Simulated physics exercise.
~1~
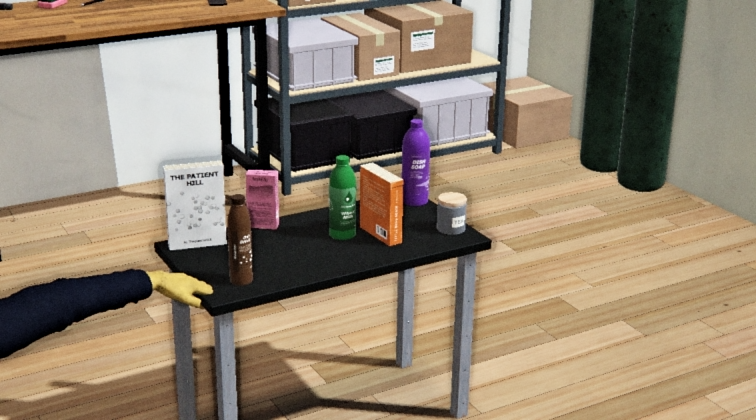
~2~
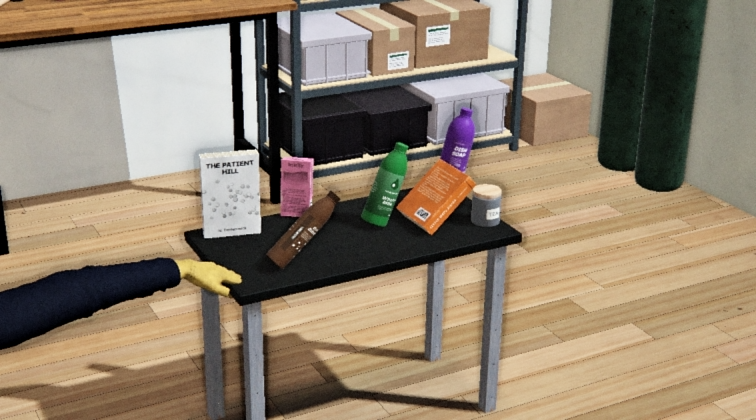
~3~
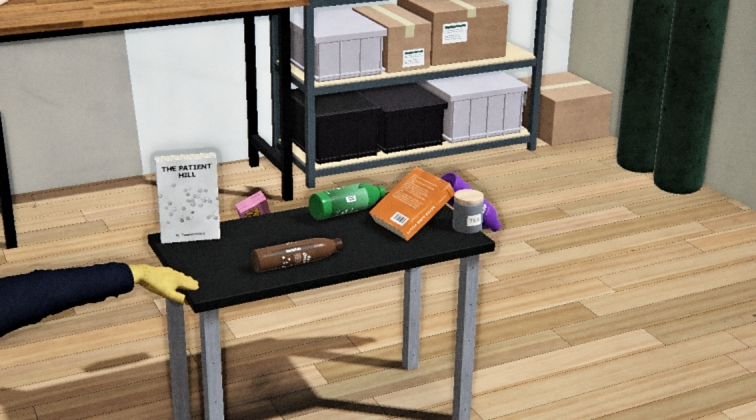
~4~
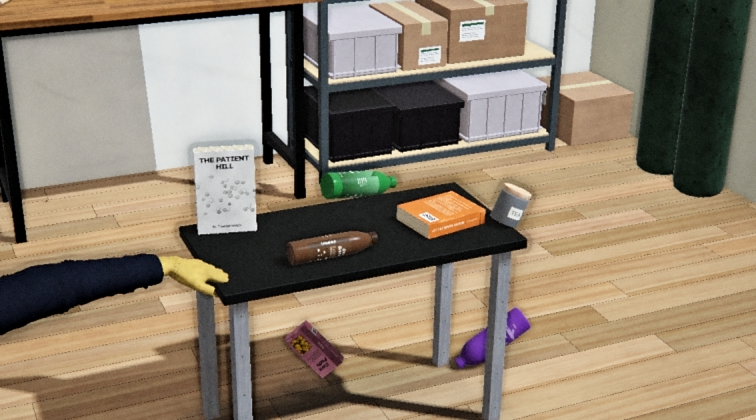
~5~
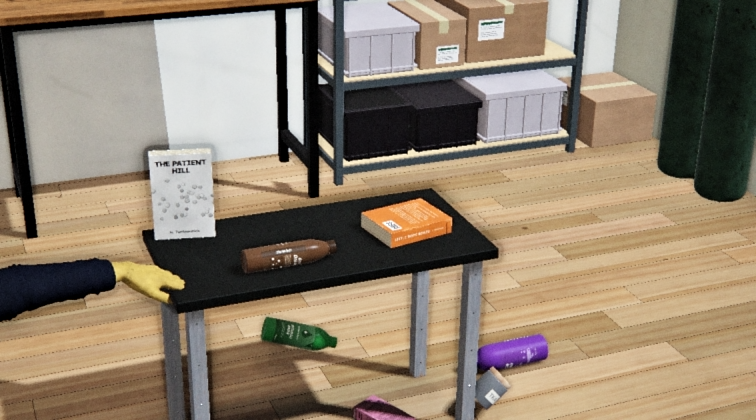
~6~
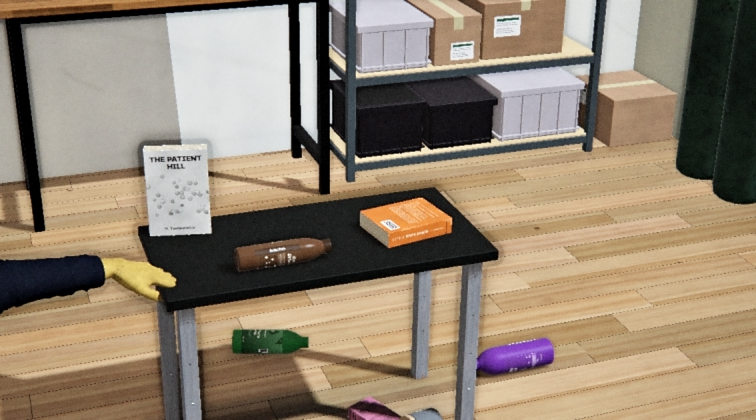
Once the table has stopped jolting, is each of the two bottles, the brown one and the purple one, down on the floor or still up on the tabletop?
The purple bottle ends up on the floor. The brown bottle remains on the tabletop, lying on its side.
